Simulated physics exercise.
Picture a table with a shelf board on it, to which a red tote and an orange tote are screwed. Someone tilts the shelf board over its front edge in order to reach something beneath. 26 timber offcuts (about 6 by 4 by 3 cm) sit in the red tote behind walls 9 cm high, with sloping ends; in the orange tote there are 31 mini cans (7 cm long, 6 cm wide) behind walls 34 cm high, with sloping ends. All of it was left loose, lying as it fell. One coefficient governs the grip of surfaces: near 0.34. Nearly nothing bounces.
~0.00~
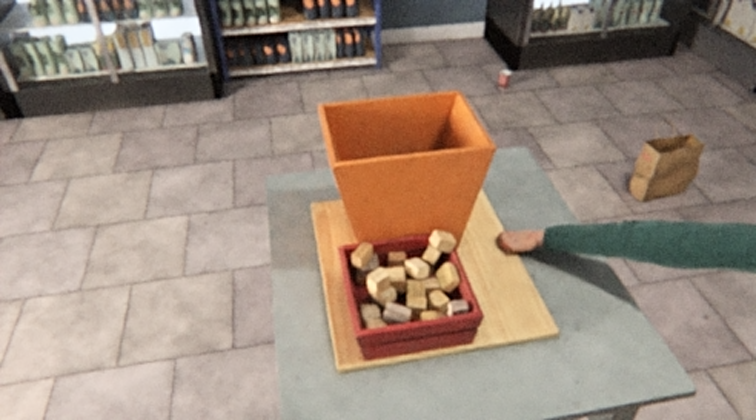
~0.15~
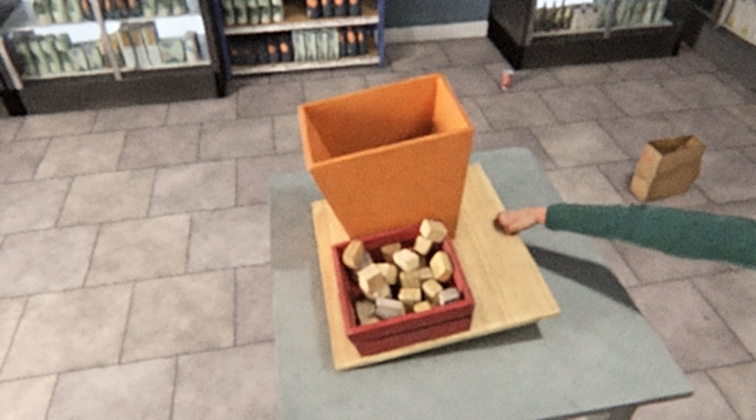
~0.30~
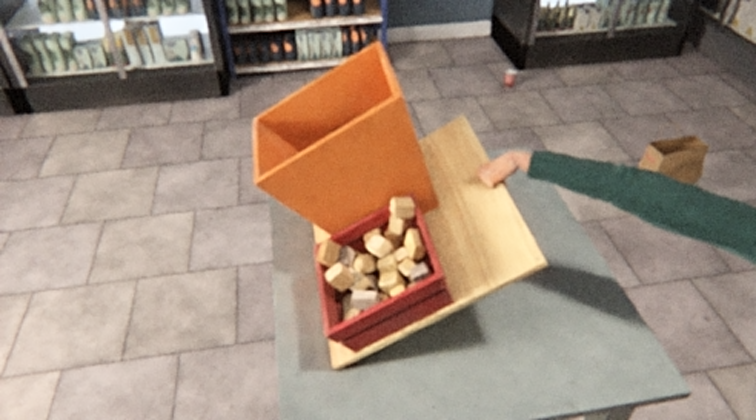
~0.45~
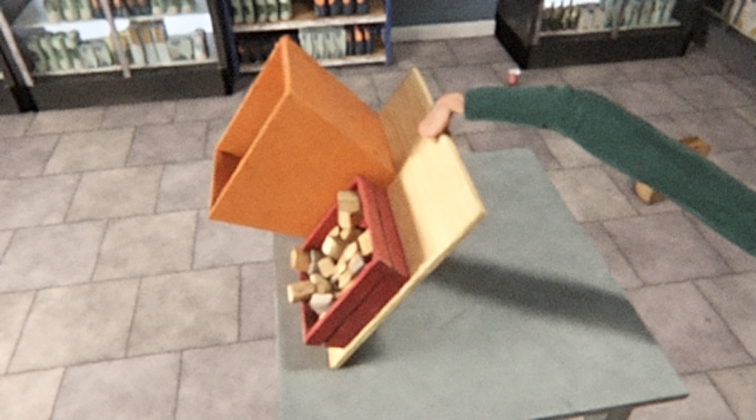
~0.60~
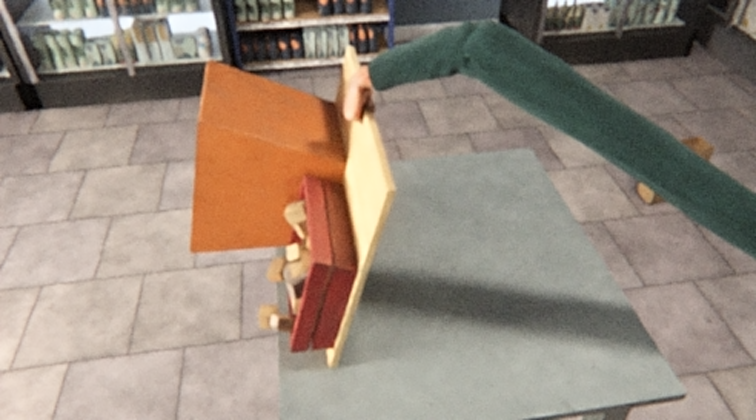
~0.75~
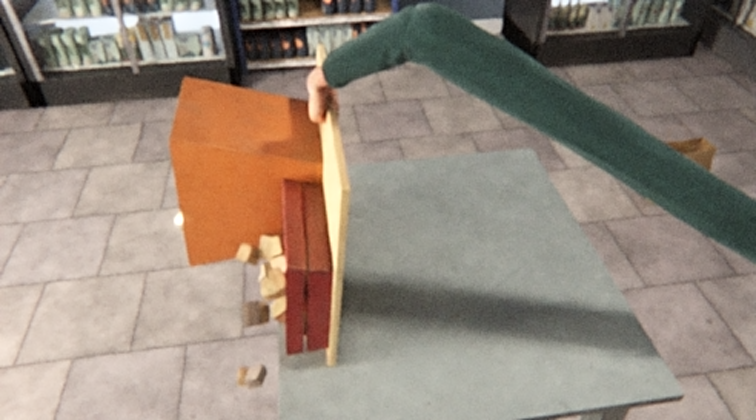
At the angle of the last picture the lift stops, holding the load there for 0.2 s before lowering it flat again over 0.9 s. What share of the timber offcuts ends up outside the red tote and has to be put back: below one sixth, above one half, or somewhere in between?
I reckon it keeps less than half of its pieces.
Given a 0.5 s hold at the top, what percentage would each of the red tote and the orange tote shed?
That would cost red tote 70 per cent of its load and orange tote 50 per cent.
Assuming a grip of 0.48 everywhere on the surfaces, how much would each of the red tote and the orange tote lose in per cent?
Then the red tote sheds 90 per cent, while the orange tote sheds 40 per cent.
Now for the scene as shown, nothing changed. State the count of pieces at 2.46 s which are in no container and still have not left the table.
Near 0, give or take.
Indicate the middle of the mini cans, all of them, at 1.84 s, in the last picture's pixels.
Middle: About (369, 222) px.
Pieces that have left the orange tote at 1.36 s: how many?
Count for the orange tote: Roughly 12.
After 1.02 s, tilt 83°; 20 of 26 out of the red tote and 7 of 31 out of the orange tote.
After 1.36 s, tilt 48°; 21 of 26 out of the red tote and 12 of 31 out of the orange tote.
After 1.84 s, tilt 0°; 21 of 26 out of the red tote and 12 of 31 out of the orange tote.
Outcome (at 2.46 s), 21 of 26 out of the red tote and 12 of 31 out of the orange tote. Asked share, 21 of 26, 81 per cent.
